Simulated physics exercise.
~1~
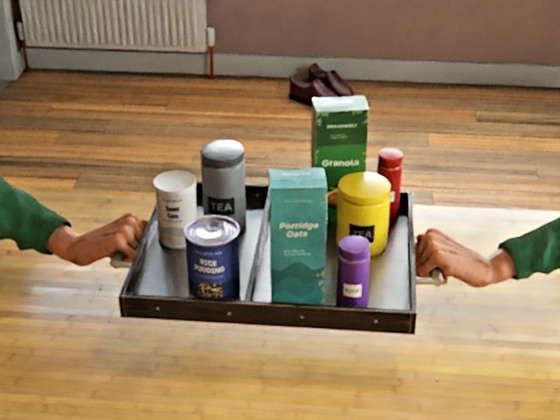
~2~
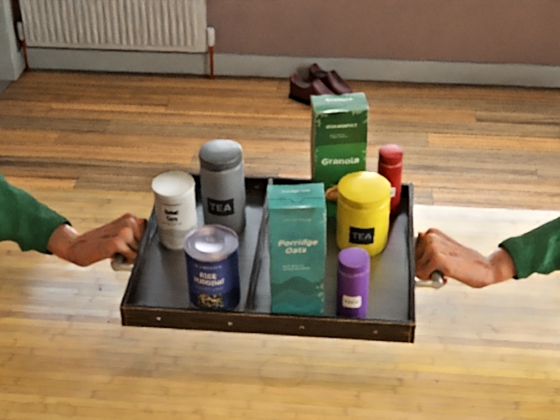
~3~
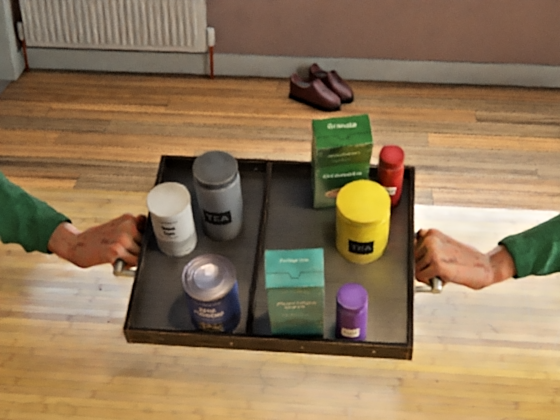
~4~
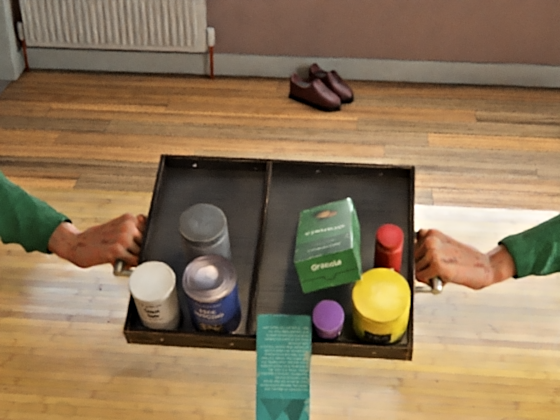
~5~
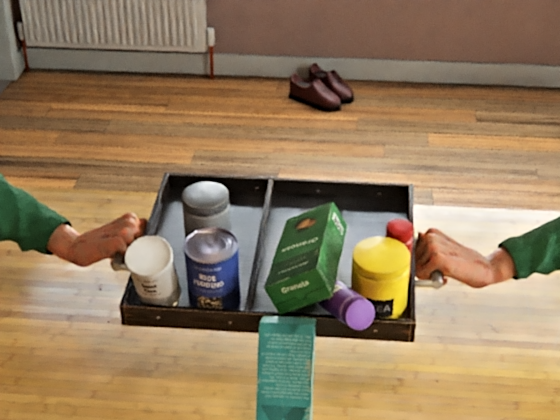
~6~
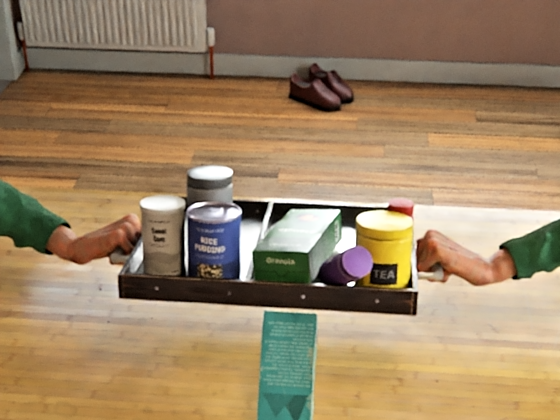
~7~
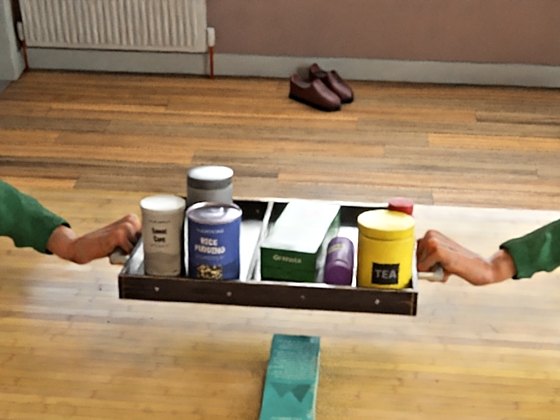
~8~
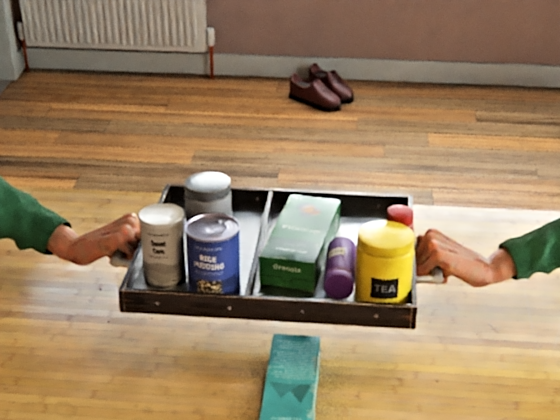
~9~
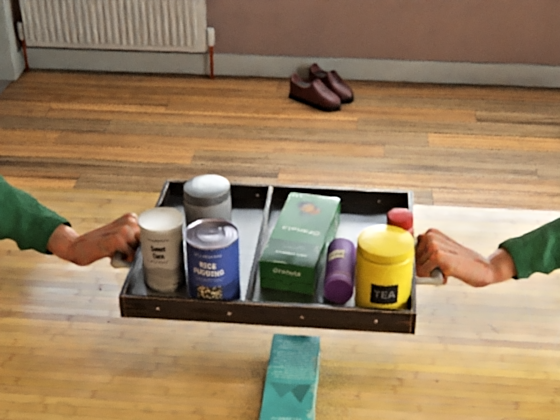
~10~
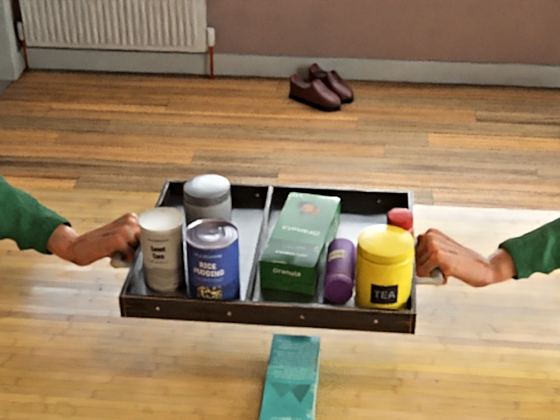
Two hands tipping a tray of groceries toward the camera, then back and level, the turquoise carton falling off, the green one toppling.
